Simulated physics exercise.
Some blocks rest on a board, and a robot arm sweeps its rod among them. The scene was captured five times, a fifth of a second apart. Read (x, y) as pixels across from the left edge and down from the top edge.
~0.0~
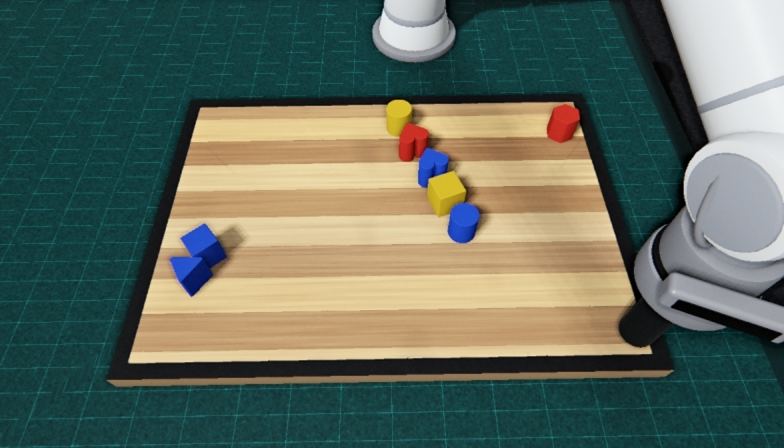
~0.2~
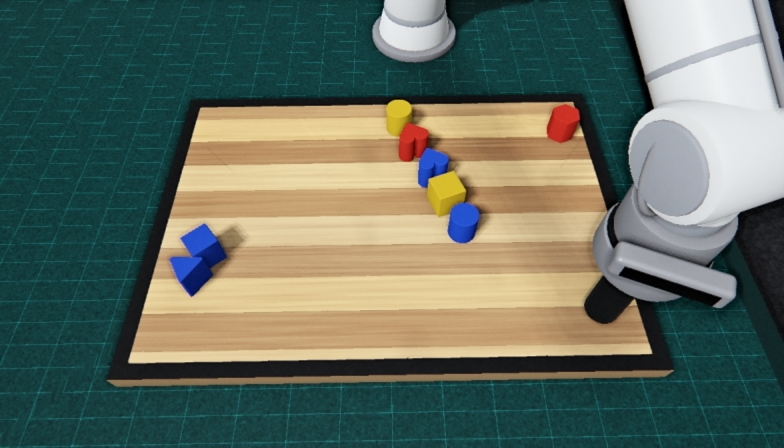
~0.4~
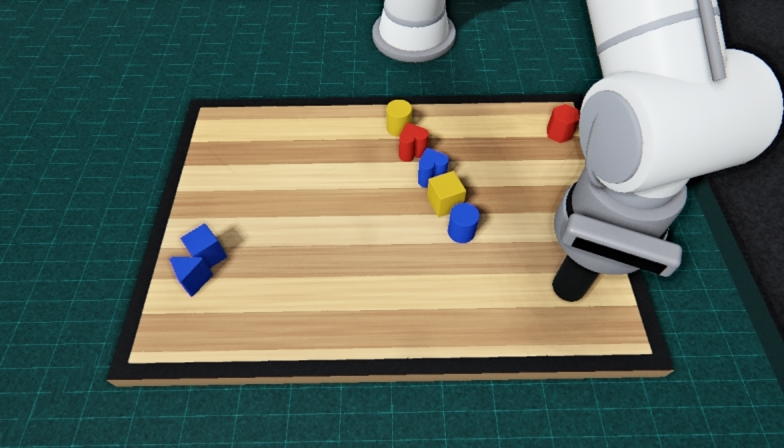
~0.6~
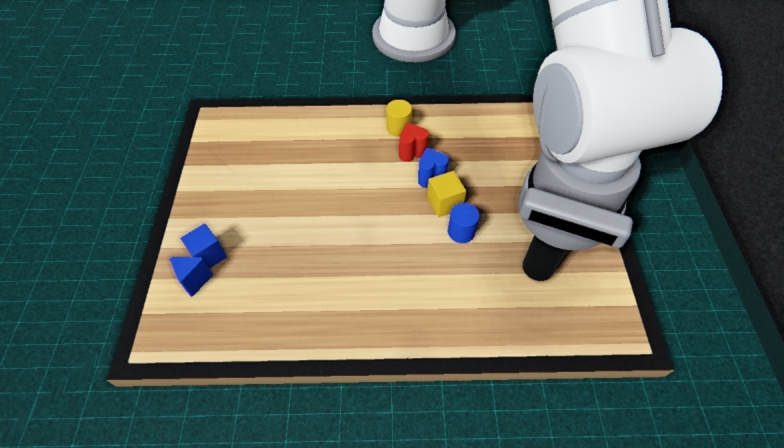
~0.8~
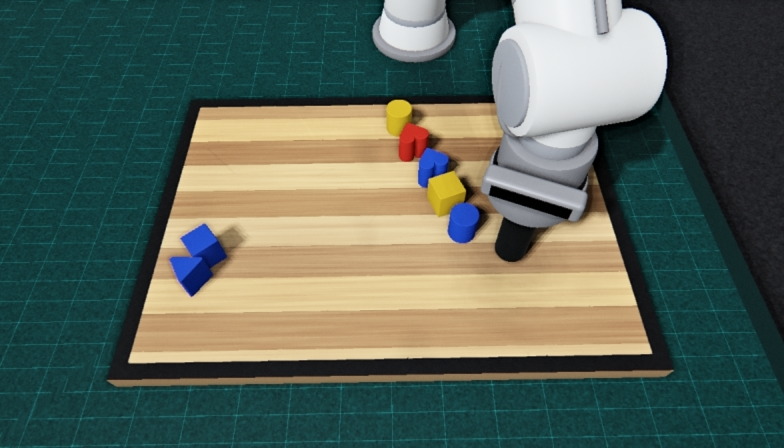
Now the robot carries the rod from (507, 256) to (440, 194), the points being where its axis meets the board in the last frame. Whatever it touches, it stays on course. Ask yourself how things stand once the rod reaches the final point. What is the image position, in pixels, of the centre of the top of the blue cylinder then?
Its top middle is near (433, 201).
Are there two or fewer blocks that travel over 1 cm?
No, that is not what happens.
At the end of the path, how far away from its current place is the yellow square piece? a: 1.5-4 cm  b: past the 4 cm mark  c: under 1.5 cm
Letter b.
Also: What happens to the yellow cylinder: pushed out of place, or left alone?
It keeps its position.
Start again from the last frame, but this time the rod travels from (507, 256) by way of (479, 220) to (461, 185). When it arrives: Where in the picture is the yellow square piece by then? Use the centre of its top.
Roughly at (436, 175).
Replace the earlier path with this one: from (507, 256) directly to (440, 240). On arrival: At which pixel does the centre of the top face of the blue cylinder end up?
It ends at (434, 199).
What follows on the original path. One third of the way, rod (484, 226); blue cylinder (457, 210).
Two thirds of the way, rod (462, 206); yellow square piece (436, 177), turned 15° clockwise; blue cylinder (437, 204).
At the end, rod (440, 186); yellow cylinder not moved; red heart (408, 125), turned 20° anticlockwise; blue heart (419, 139), turned 20° clockwise; yellow square piece (416, 158), turned 25° clockwise; blue cylinder (433, 201).
